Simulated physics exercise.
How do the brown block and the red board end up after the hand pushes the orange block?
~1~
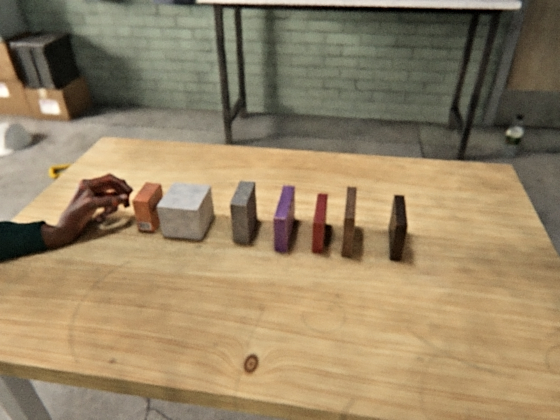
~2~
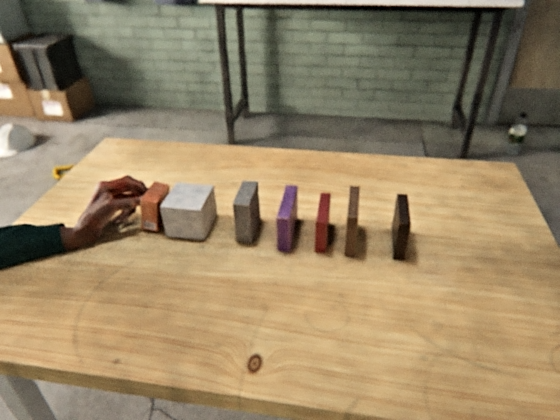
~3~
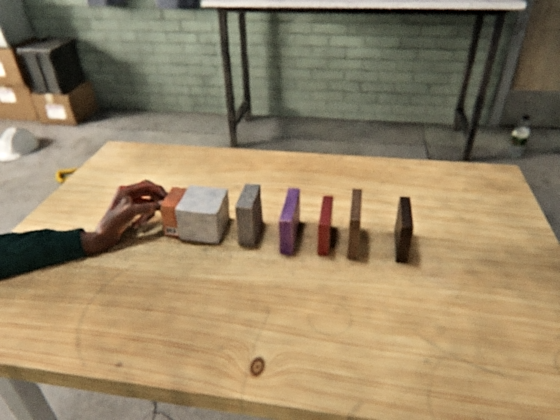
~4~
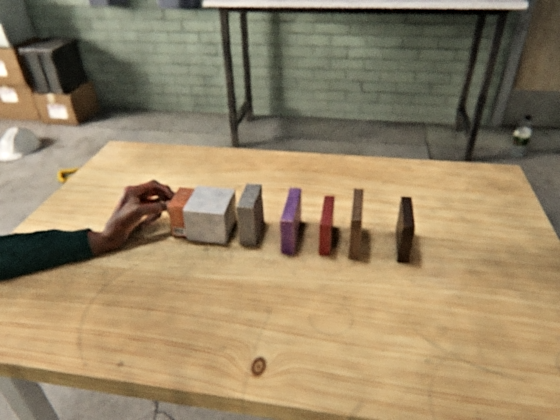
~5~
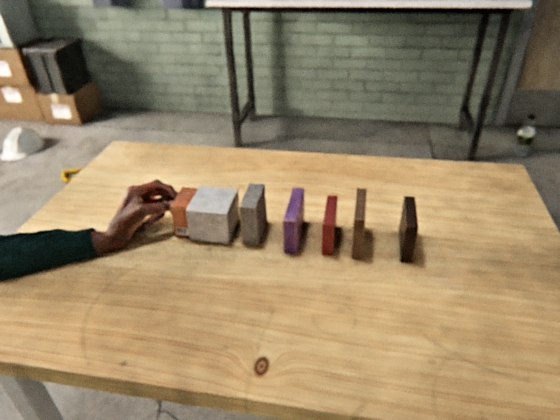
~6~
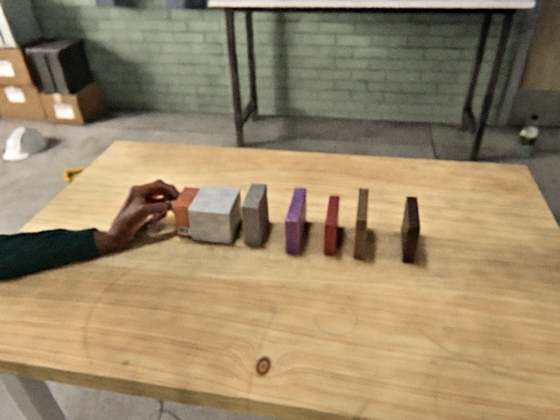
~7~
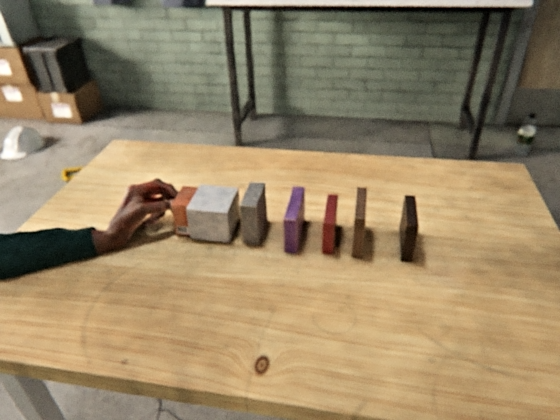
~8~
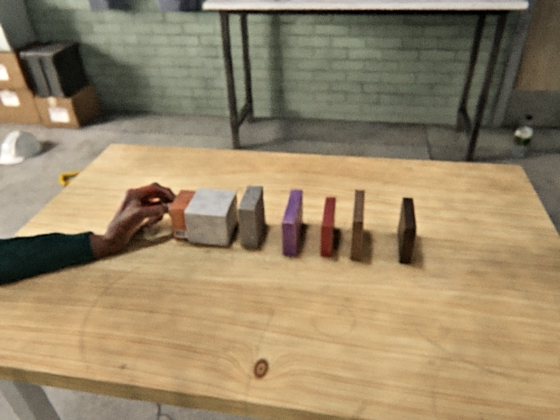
Both the brown block and the red board are still standing upright in their places at the finish.
